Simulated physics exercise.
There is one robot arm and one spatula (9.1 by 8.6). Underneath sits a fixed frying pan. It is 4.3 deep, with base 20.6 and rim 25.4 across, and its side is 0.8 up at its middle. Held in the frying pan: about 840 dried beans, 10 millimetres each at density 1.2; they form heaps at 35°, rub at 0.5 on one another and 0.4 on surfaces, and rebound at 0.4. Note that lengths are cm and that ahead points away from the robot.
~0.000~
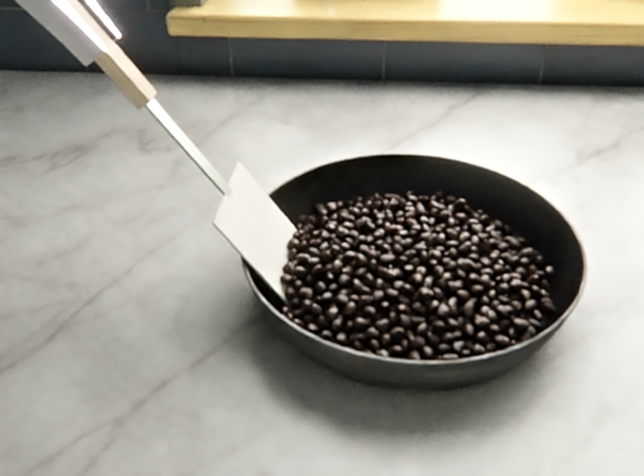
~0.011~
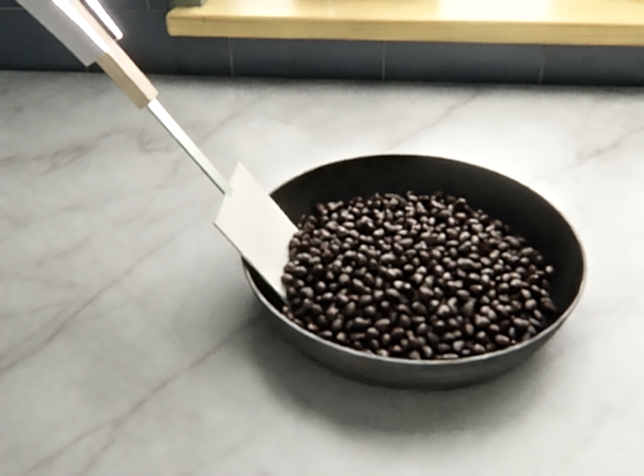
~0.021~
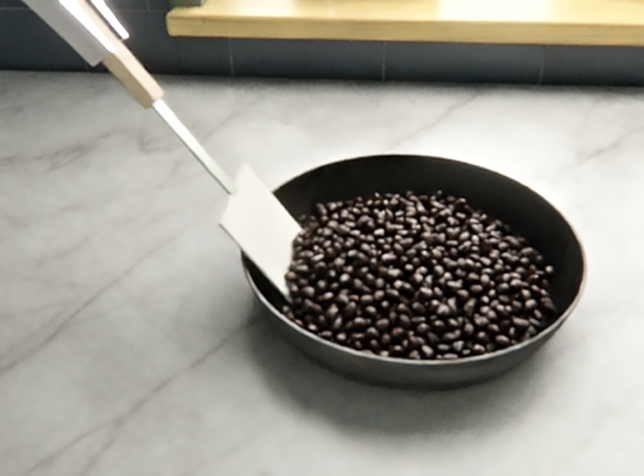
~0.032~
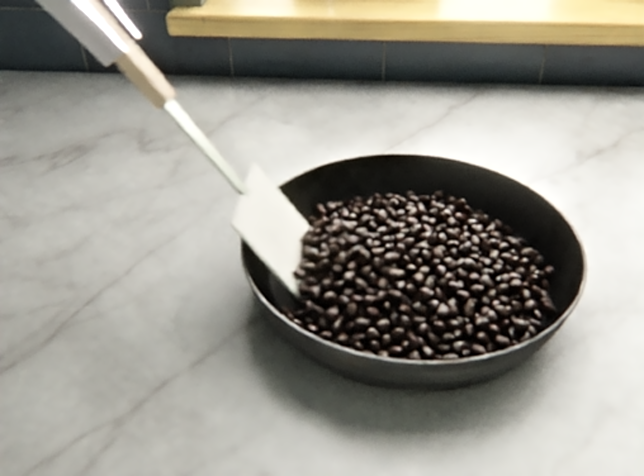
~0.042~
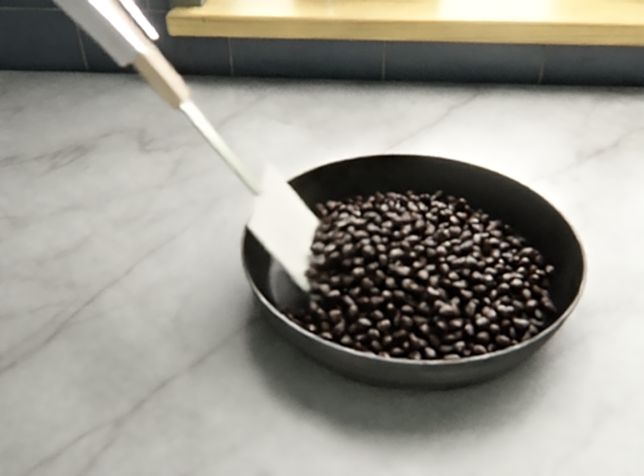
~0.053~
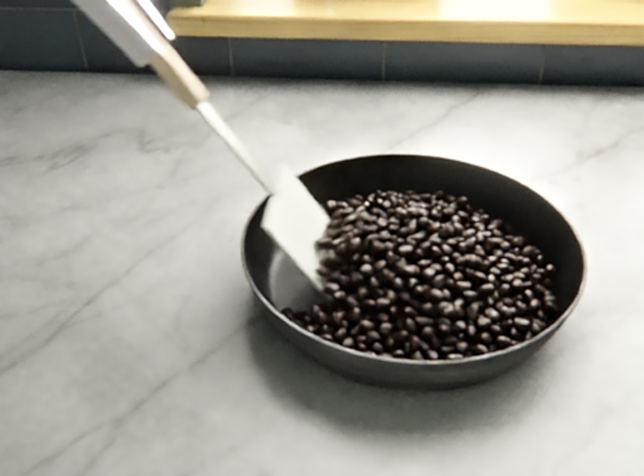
On a grey-veined marble countertop, seen from above at an angle, a strip of dark blue tiles and a pale wooden ledge run along the back. A black frying pan holds a heap of dark, glossy beans, and a white spatula with a wooden grip slants into its left side. The spatula, barely moving at first, slides right through the beans, baring some pan behind it, while the camera stays still.
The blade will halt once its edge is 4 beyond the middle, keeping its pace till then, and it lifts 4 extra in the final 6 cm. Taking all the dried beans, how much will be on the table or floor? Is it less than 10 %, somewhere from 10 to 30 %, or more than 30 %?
It is from 10 to 30 %.
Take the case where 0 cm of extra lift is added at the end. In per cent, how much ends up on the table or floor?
0 per cent.
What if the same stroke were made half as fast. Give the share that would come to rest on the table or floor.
0 %.
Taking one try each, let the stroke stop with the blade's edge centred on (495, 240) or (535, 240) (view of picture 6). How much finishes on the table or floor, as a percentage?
Some 20 and 25 per cent.
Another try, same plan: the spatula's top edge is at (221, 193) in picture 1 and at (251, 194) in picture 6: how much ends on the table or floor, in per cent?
Around 0 per cent finishes there.
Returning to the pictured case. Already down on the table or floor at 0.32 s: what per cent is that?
My estimate is roughly 15 %.
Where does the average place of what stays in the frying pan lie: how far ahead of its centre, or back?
Ahead, by about 4.0 cm.
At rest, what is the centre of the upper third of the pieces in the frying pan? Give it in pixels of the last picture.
I'd put it close to (498, 255).
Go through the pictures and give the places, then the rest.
The spatula top edge at (226, 190), sloping 56°; upper third of the load around (402, 258), from x 285 to 550, top at y 195; 844 in the frying pan, in the first frame.
The spatula top edge at (227, 190), sloping 56°; upper third of the load around (402, 258), from x 285 to 550, top at y 195, in the second frame.
The spatula top edge at (232, 190), sloping 56°; upper third of the load around (400, 258), from x 285 to 550, top at y 195, in the third frame.
The spatula top edge at (243, 191), sloping 56°; upper third of the load around (398, 256), from x 285 to 550, top at y 195, in the fourth frame.
The spatula top edge at (258, 191), sloping 56°; upper third of the load around (397, 254), from x 285 to 550, top at y 195, in the fifth frame.
The spatula top edge at (274, 192), sloping 56°; upper third of the load around (402, 251), from x 285 to 550, top at y 195; 844 in the frying pan, in the sixth frame.
After 0.08 s, sloping 56°, highest piece 6 above the table; 844 in the frying pan.
After 0.10 s, sloping 56°, highest piece 7 above the table; 844 in the frying pan.
After 0.32 s, sloping 56°, highest piece 5 above the table; 722 in the frying pan, 121 on the table or floor, 1 on the blade or in flight.
After 1.37 s, sloping 56°, highest piece 5 above the table; 722 in the frying pan, 122 on the table or floor.
In the end, 722 in the frying pan, 122 on the table or floor. That is 14 % on the table or floor.
